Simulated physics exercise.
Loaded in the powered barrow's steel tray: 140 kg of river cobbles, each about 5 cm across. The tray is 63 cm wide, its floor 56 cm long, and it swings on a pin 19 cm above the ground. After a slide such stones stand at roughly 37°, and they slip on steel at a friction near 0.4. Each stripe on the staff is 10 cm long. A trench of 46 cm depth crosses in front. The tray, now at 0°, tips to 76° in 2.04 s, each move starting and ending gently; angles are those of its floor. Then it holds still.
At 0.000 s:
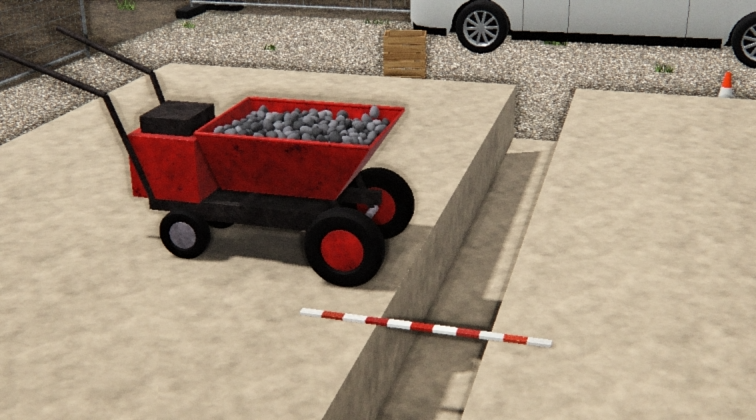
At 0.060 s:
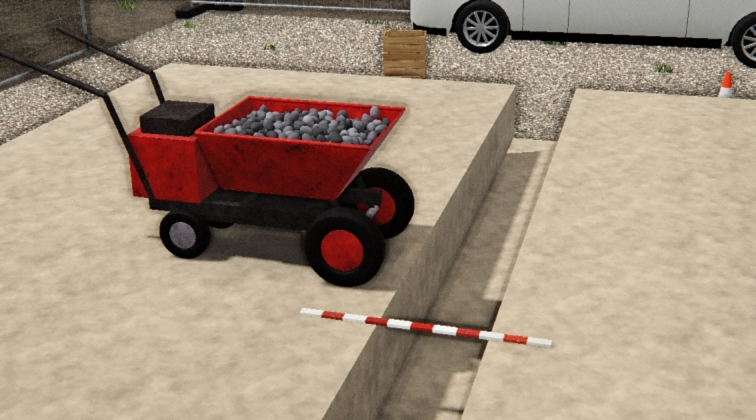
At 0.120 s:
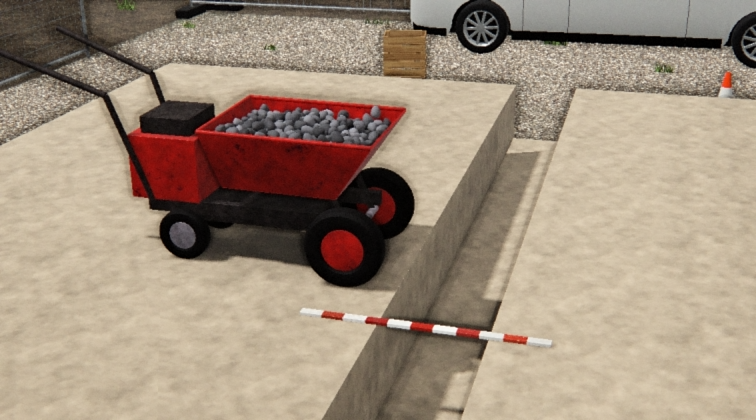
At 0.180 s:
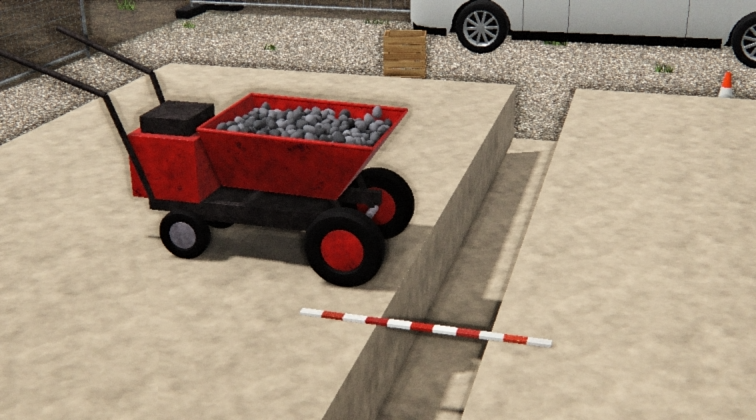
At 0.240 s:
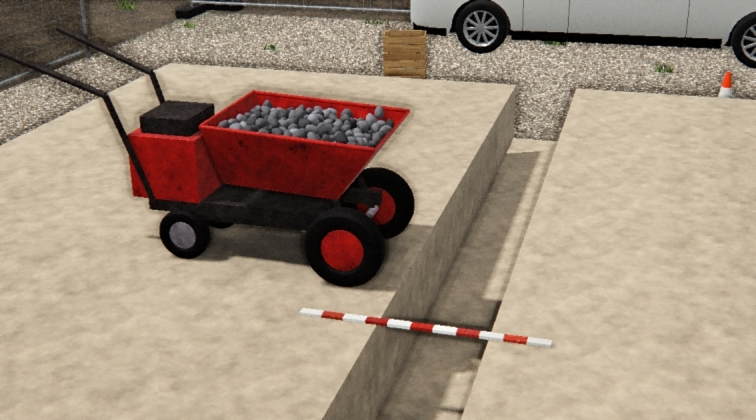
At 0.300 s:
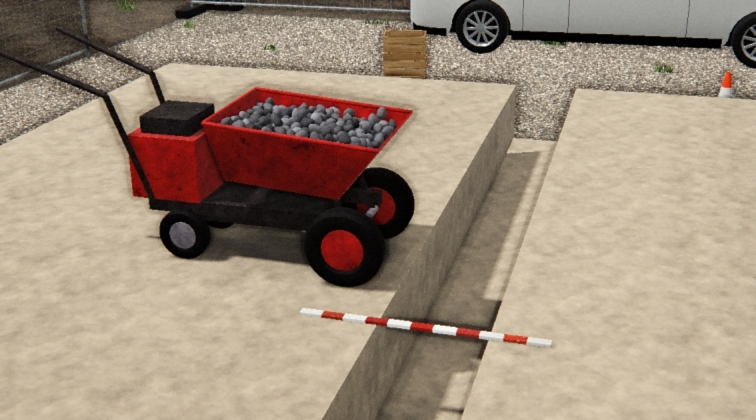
At first, a red powered barrow loaded with grey stones stands still beside a narrow trench, with a red-and-white striped staff lying across the gap. Then its tray begins to tilt very slightly, the rear edge lifting a little, while the stones shift slightly and the barrow's wheels stay in place.
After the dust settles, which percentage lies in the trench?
Roughly 71 per cent ends in the trench.
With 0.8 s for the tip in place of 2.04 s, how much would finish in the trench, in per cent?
Then about 50 per cent.
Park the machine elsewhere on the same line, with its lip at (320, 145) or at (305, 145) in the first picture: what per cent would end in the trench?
First some 100, then 100 per cent.
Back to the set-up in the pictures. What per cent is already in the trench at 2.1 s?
Some 40 per cent.
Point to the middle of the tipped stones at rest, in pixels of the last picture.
Around (488, 342).
After 1.5 s the floor is at 64°; 96 % in the tray, 4 % in the trench; the foremost stones are at (499, 240).
After 2.1 s the floor is at 76°; 34 % in the tray, 40 % in the trench, 26 % past the trench; the foremost stones are at (637, 294).
After 2.5 s the floor is at 76°; 15 % in the tray, 55 % in the trench, 30 % past the trench; the foremost stones are at (683, 286).
After 4.4 s the floor is at 76°; 0 % in the tray, 71 % in the trench, 29 % past the trench; the foremost stones are at (694, 283).
